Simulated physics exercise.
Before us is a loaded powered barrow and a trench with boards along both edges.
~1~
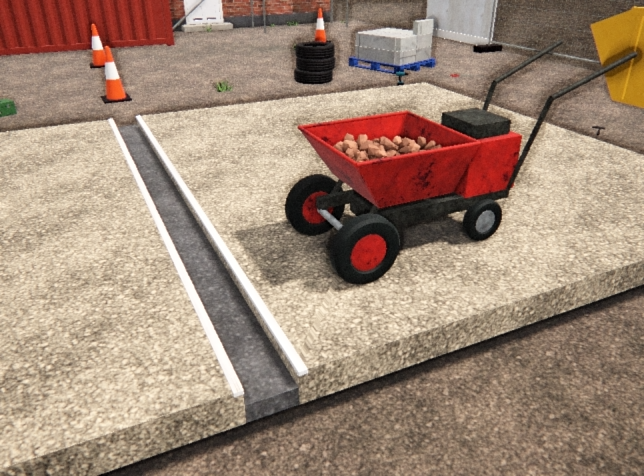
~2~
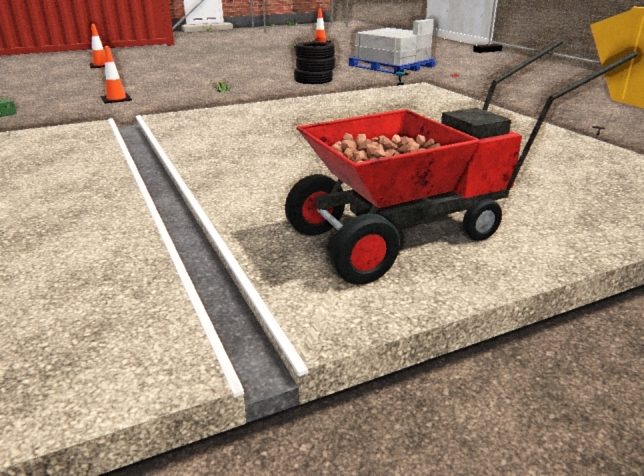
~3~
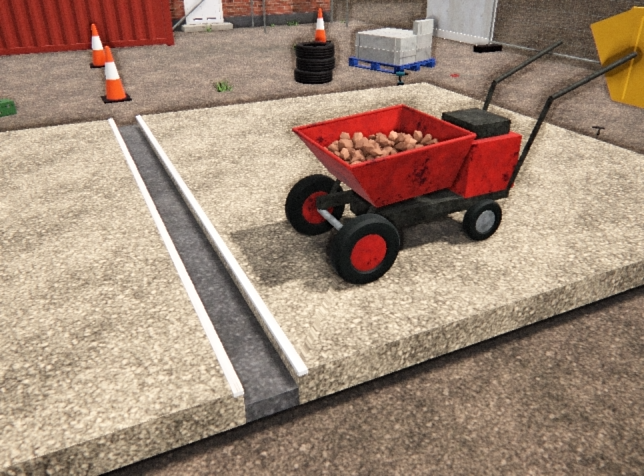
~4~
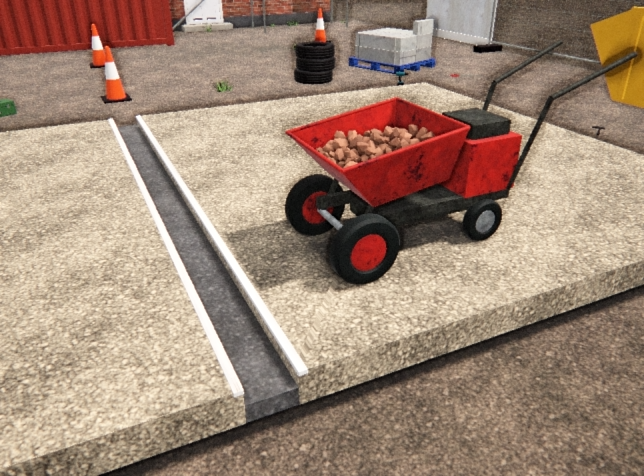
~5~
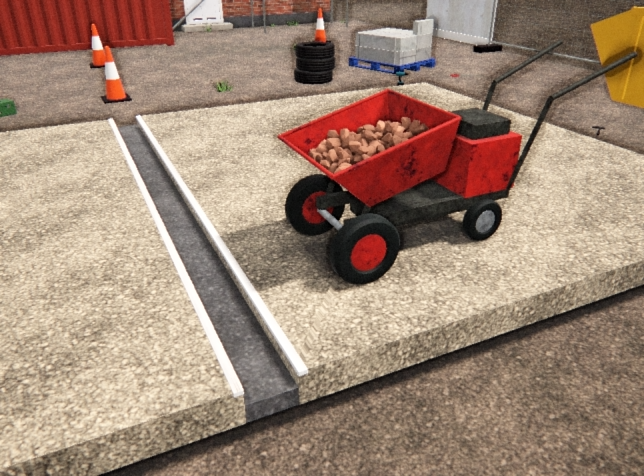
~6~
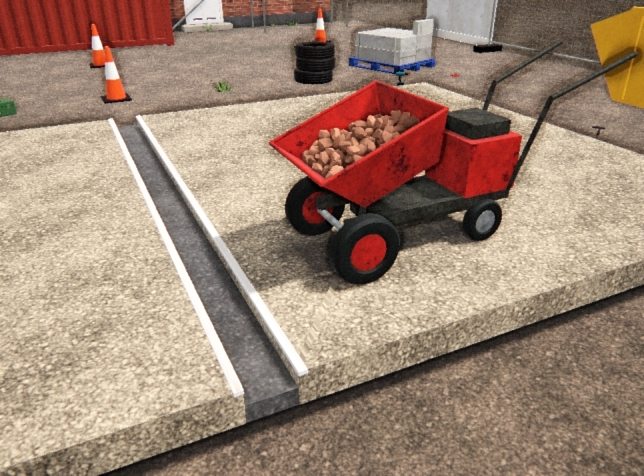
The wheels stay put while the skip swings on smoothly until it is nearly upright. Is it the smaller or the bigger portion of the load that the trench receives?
The bigger portion.
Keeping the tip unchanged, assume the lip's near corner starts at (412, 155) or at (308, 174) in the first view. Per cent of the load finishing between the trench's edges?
20 % and 50 %.
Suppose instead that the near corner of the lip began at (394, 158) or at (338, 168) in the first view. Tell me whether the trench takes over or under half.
Respectively: A smaller portion, the bigger portion.
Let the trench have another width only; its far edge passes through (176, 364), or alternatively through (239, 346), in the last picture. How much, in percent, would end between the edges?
The first case gives close to 90 per cent and the second close to 50 per cent.
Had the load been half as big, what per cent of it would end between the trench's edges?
Around 90 percent of it.
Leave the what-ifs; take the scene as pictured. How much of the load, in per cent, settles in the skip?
Roughly 0 per cent of the load.
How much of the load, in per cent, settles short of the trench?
Close to 25 in a hundred.
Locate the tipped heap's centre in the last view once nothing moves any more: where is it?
Around (226, 280).
Soon, skip tipped steeply; all in the skip.
A while on, skip tipped right over; most in the skip; a stray few short of the trench; a small part in or heaped over the trench; a stray few falling.
Towards the end, skip tipped right over; a small part in the skip; a small part short of the trench; about two thirds in or heaped over the trench; a stray few beyond it.
Finally, skip tipped right over; about a quarter short of the trench; about two thirds in or heaped over the trench; a small part beyond it.
